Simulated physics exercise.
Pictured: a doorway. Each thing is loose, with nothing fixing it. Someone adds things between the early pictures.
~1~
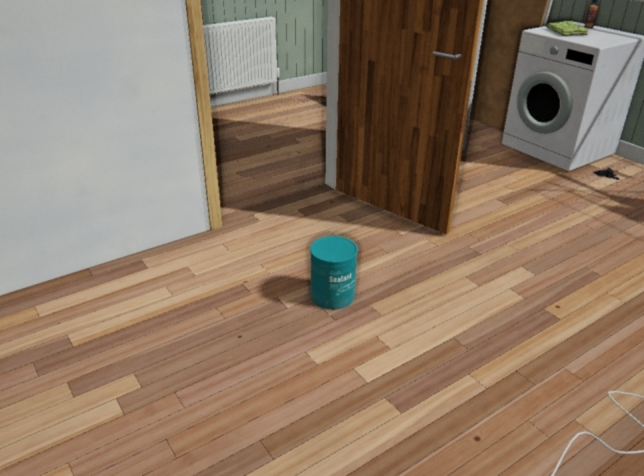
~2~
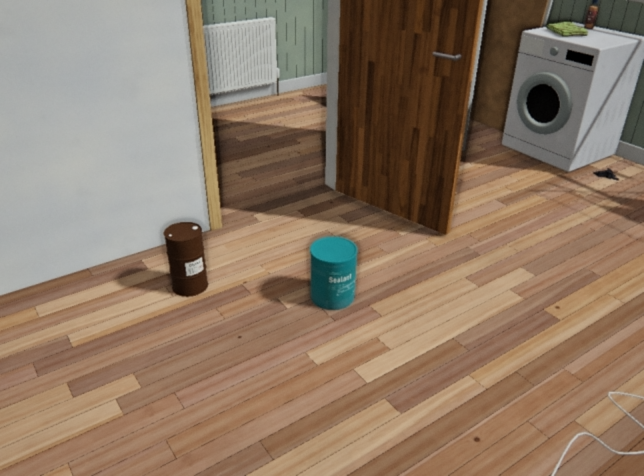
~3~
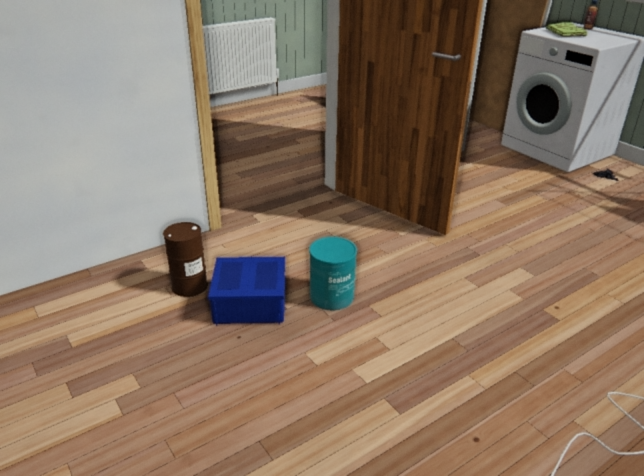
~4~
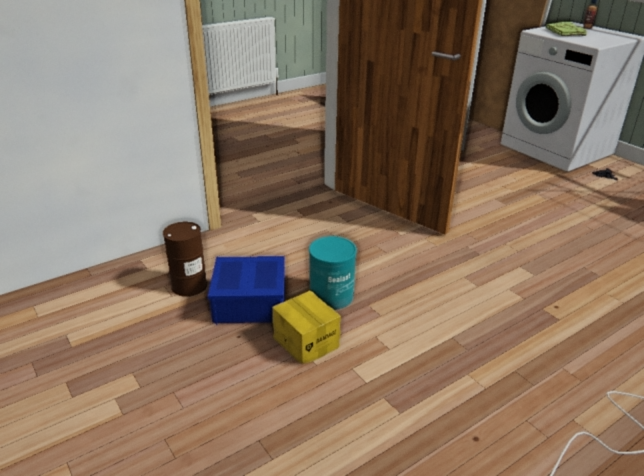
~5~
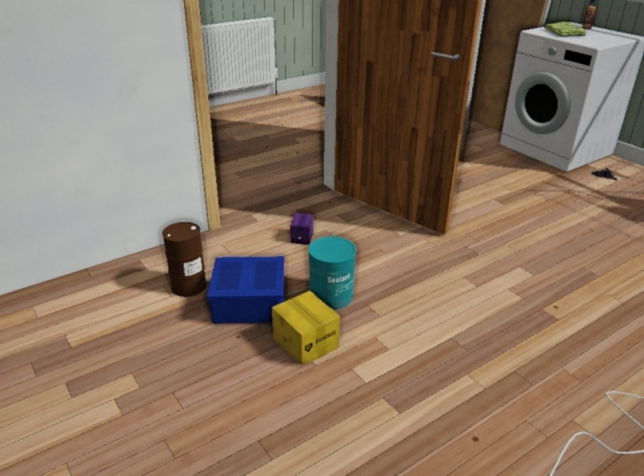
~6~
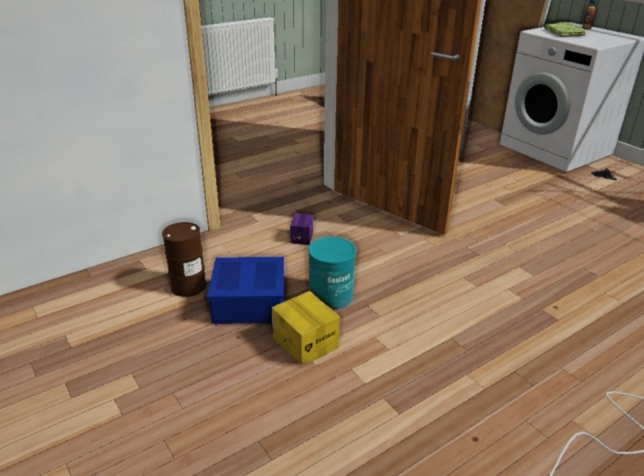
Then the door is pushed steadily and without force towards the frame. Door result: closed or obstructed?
Closed.
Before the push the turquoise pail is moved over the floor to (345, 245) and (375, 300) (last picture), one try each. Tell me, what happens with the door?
First it cannot finish its swing, then it finishes its swing.
Then, 1.60 s later than the last frame, door at 47°.
Then, 2.10 s later than the last frame, door at 21°; purple box moved well along near (267, 220).
When it is over, door at 0°; moved from the start, purple box; the other 4 as before. End places, in pixels of the last picture, purple box near (240, 204).
